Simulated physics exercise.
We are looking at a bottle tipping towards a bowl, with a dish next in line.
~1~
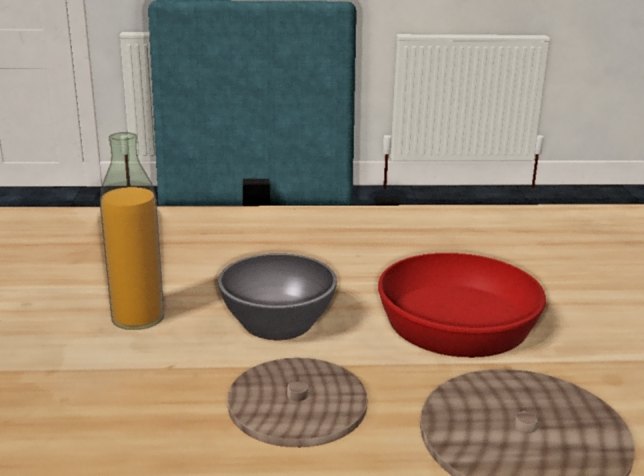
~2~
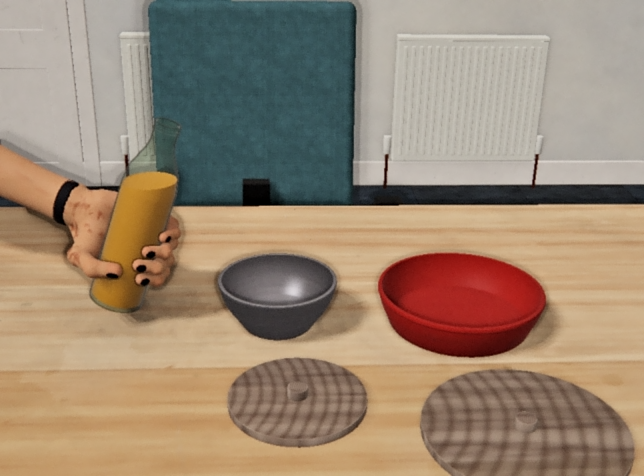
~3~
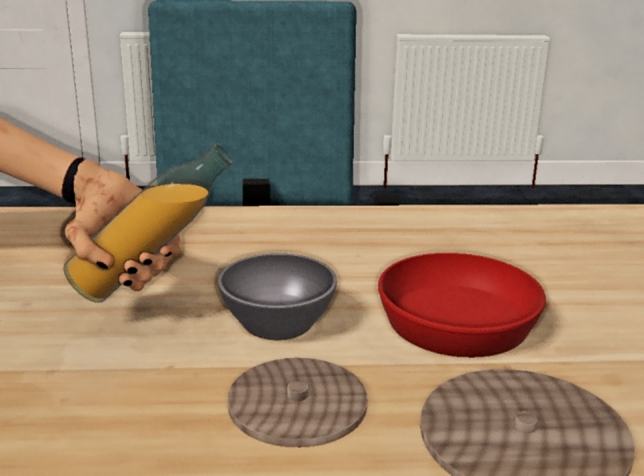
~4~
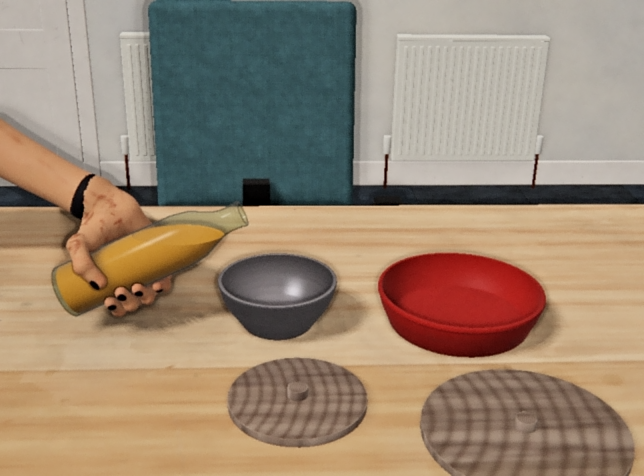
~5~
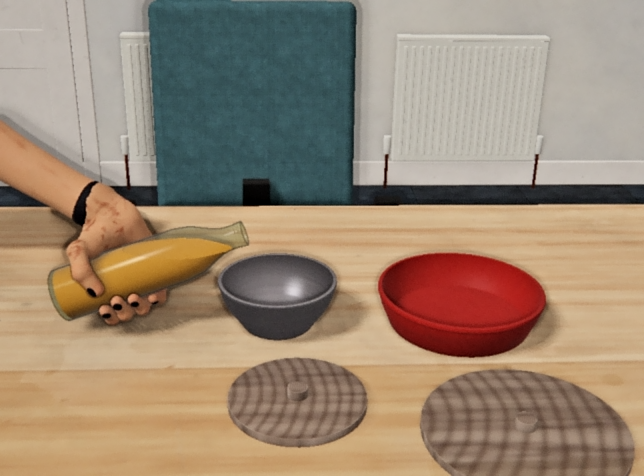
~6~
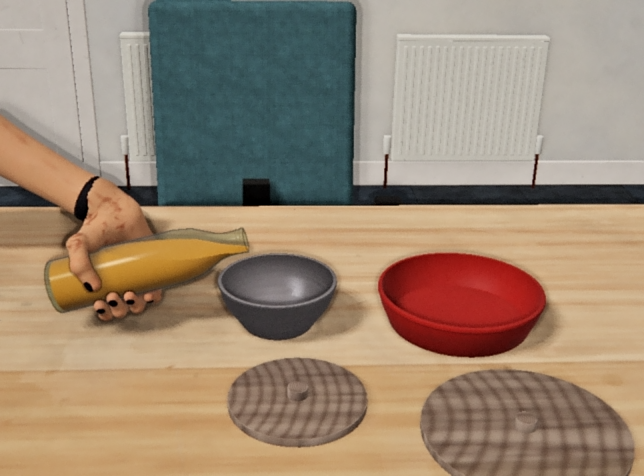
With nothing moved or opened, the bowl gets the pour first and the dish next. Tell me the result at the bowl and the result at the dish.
Bowl: In, dish: In.
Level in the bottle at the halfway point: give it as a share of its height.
About 35 per cent of the height.
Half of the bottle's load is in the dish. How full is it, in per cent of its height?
I'd put it close to 25 per cent.
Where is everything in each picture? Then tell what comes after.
In the first picture, before the pour; bottle (130, 229) about two thirds full; bowl (278, 303) open; dish (459, 307) open.
In the second picture, the bottle is on its way; bottle about two thirds full, surface at (151, 182); bowl (278, 303) open.
In the third picture, tilting; bottle (154, 217) tipped 45° with all of its load; dish (459, 307) open.
In the fourth picture, no stream yet; bottle (156, 252) tipped 65° with all of its load; bowl (278, 303) open.
In the fifth picture, still nothing leaves it; bottle (155, 264) tipped 70° with all of its load; dish (459, 307) open.
In the sixth picture, on the point of pouring; bottle (153, 263) tipped 75° with all of its load; bowl (278, 303) open; dish (459, 307) open.
A moment on, the orange juice goes into the bowl.
Further on, the orange juice goes into the dish.
When it is over, the bowl has its share inside; the dish has its share inside.
